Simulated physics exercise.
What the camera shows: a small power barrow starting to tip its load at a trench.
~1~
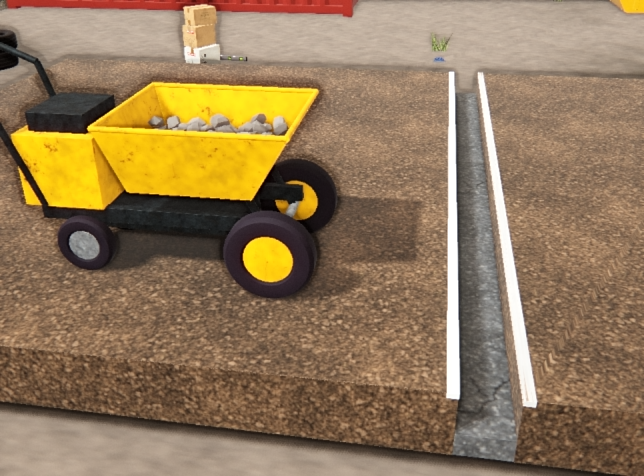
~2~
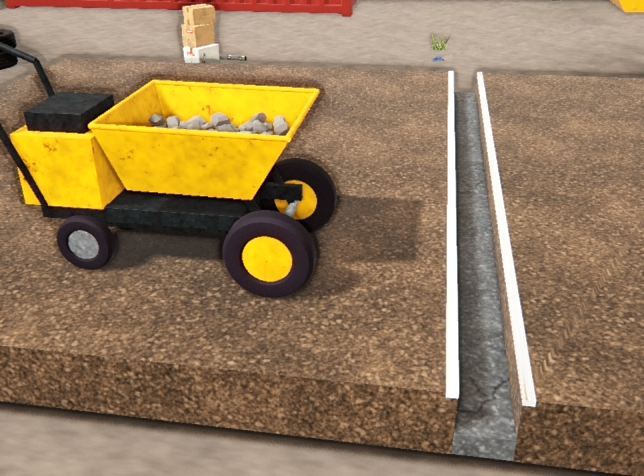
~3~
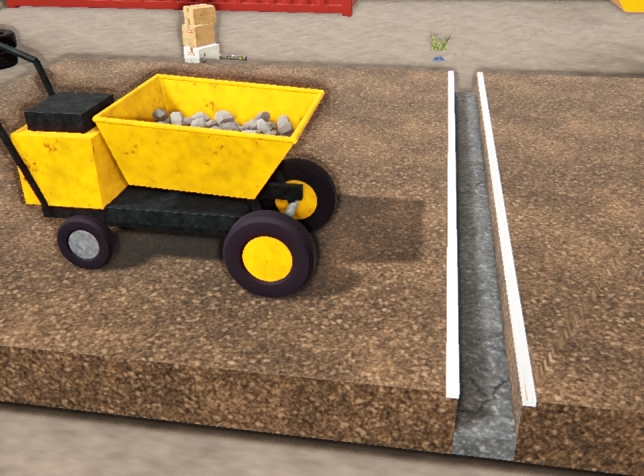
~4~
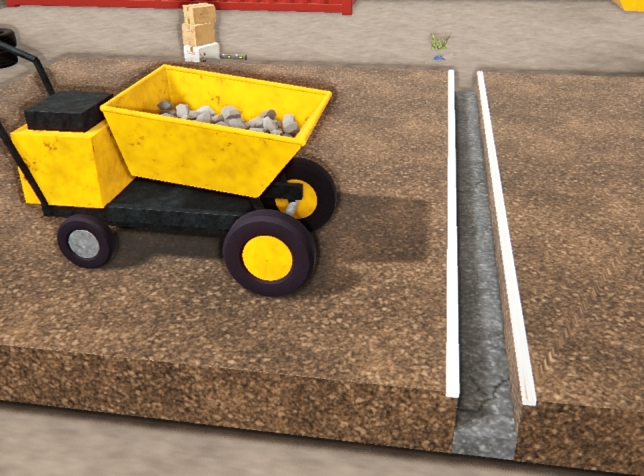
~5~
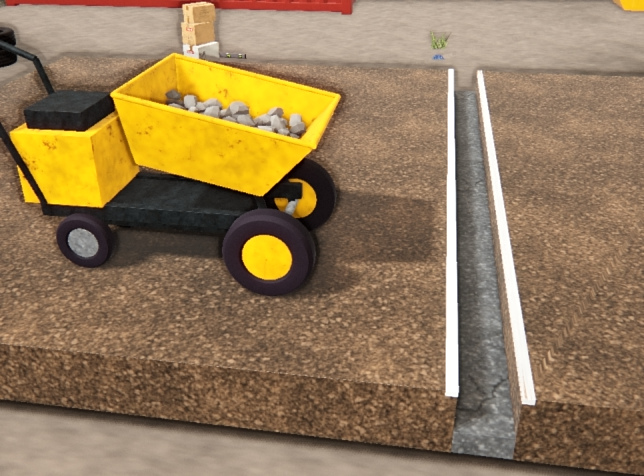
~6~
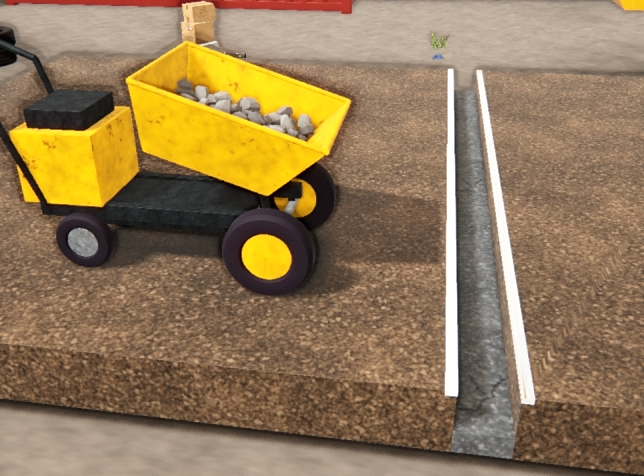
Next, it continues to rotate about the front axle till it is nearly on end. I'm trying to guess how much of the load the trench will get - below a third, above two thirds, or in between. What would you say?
I would say in between, from a third to two thirds.
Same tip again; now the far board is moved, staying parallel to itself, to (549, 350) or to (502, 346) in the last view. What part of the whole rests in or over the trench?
50 and 50 percent.
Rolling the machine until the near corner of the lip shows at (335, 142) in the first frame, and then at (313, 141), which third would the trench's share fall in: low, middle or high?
Try one, above two thirds; try two, beyond two thirds.
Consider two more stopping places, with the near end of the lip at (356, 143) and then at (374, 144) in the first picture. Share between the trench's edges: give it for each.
The first stopping place yields 80 % and the other yields 60 %.
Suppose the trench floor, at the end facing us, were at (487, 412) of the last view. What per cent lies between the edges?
About 40 per cent.
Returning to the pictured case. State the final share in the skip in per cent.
It works out to some 0 percent.
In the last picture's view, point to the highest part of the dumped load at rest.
The top settles at about (427, 242).
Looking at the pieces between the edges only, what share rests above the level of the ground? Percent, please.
Around 0 per cent.
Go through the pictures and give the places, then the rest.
Lip of the skip at (286, 139), level; top of the load at (228, 133), broken stones; first edge of the trench at (453, 343); far edge at (523, 350), the trench under half as wide as the skip, and about as deep as wide, in the first frame.
Lip of the skip at (288, 139), level; top of the load at (228, 132), in the second frame.
Lip of the skip at (294, 141), tipped barely; top of the load at (213, 136), in the third frame.
Lip of the skip at (302, 143), tipped a little; top of the load at (199, 127), in the fourth frame.
Lip of the skip at (313, 146), tipped a little; top of the load at (191, 115), in the fifth frame.
Lip of the skip at (326, 152), tipped clearly; top of the load at (205, 114); first edge of the trench at (452, 341); far edge at (521, 347), in the sixth frame.
Soon, skip tipped steeply; all in the skip.
A while on, skip tipped right over; most in the skip; a small part short of the trench; a stray few in or heaped over the trench; a stray few falling.
Towards the end, skip tipped right over; a small part in the skip; about half short of the trench; about a third in or heaped over the trench; a stray few beyond it.
Finally, skip tipped right over; a stray few in the skip; about half short of the trench; about half in or heaped over the trench; a stray few beyond it.
